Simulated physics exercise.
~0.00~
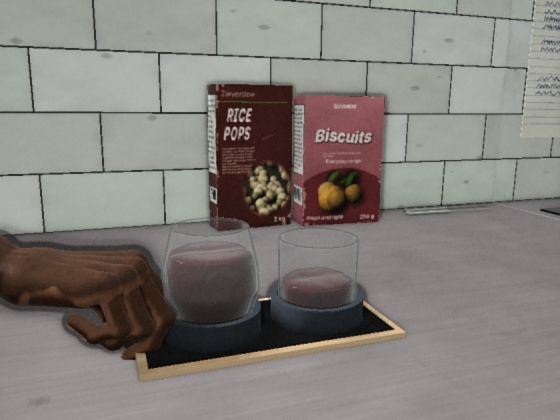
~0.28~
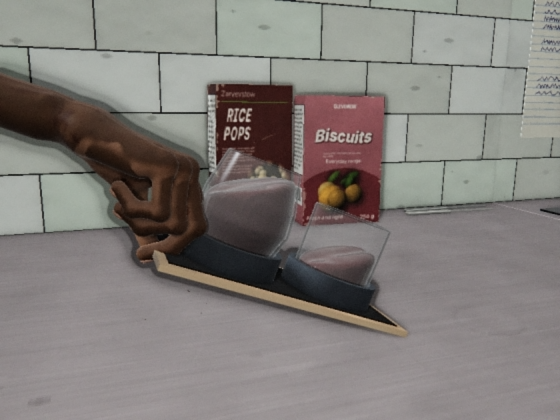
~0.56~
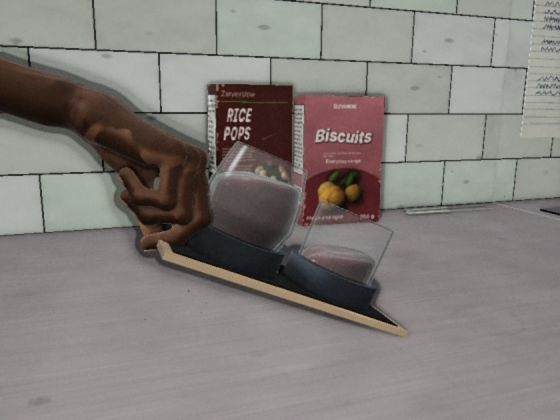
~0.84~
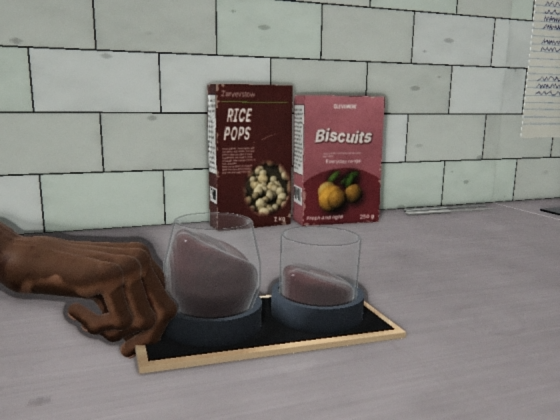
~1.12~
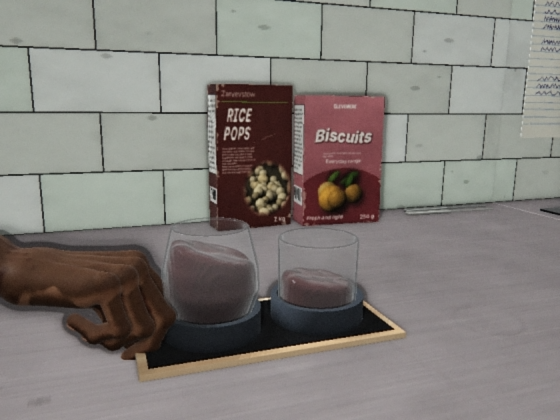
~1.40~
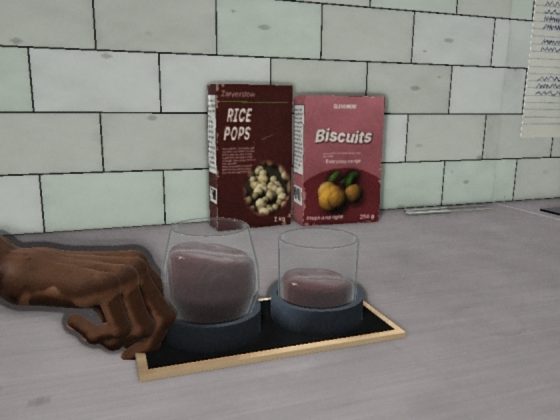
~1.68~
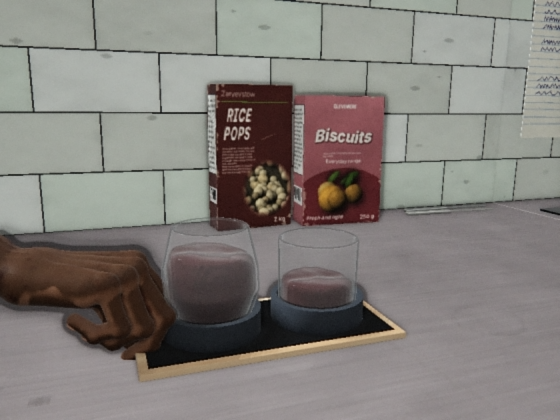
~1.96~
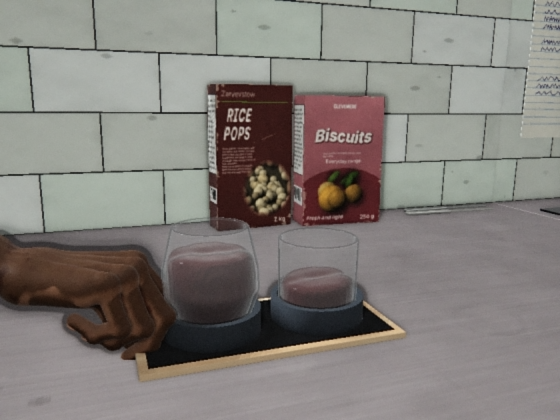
A black tray with a pale rim holds two clear, open glasses of dusky pink drink, the left one rounded and fuller, each seated in a dark blue-grey holder. It rests on a greyish-purple counter, seen from a still, slightly raised view, with a dark red box of rice pops and a pinkish-red biscuits box behind, against pale green tiles. A brown hand at the left lifts that end into a clear slope, and the drink tilts within both glasses. The hand lowers the tray flat again. The drink rocks, then settles, with both glasses upright and the hand still beside them.
